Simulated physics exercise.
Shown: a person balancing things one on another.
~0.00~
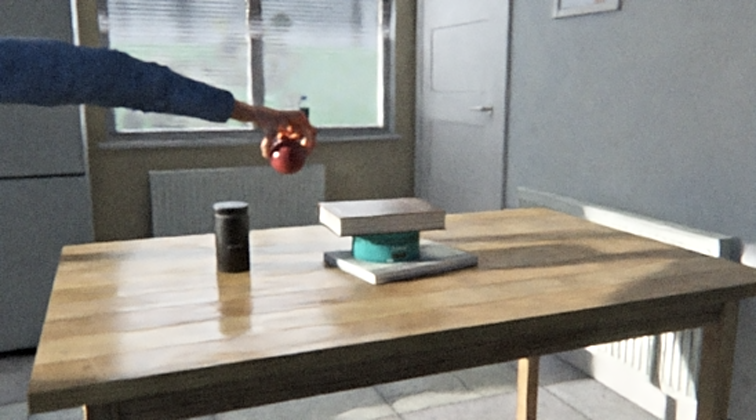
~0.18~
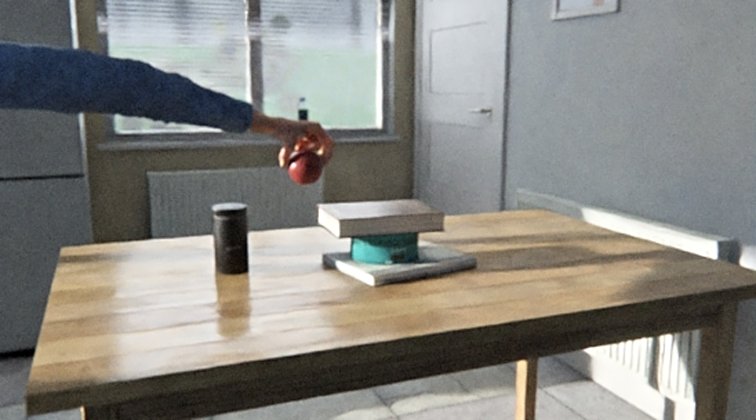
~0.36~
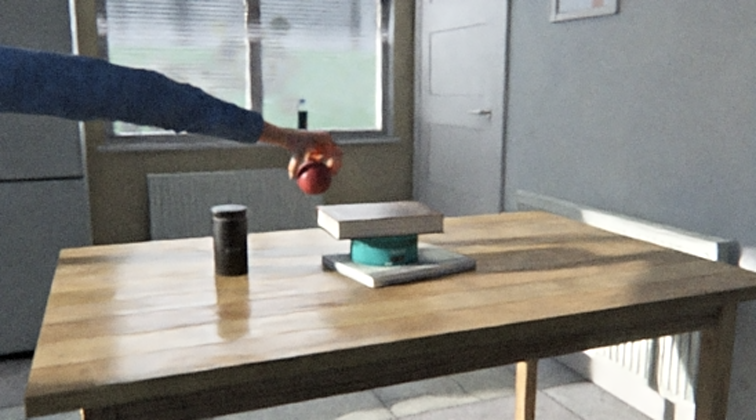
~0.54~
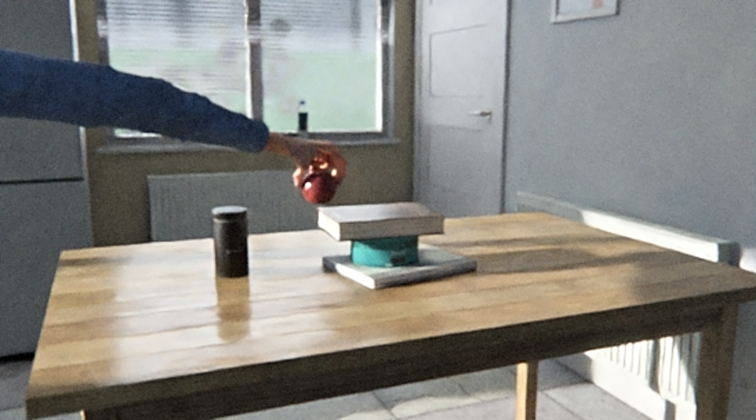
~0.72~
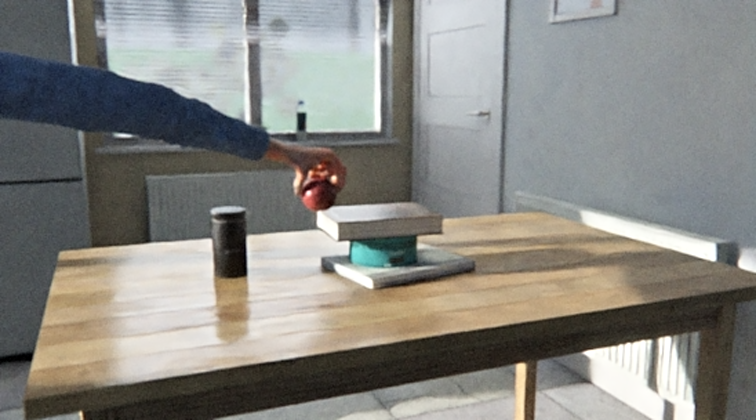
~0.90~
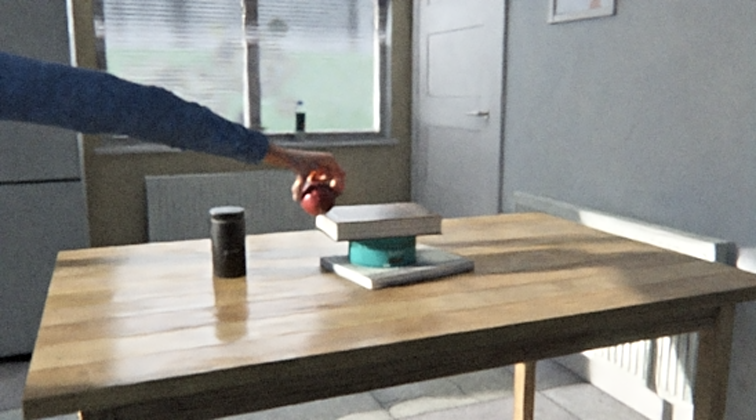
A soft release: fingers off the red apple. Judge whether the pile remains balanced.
I expect something will drop.
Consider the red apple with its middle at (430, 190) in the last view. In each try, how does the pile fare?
Afterwards the pile tumbles over.
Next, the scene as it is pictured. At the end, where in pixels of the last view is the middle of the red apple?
End spot: Near (286, 261).
Around 1.20 s, red apple now fallen.
Around 1.30 s, things are still on the move.
Finally (2.0 s), fallen, red apple; the other 4 still in place. Final places as the last picture's camera would see them, red apple near (286, 262). The pile loses its balance.
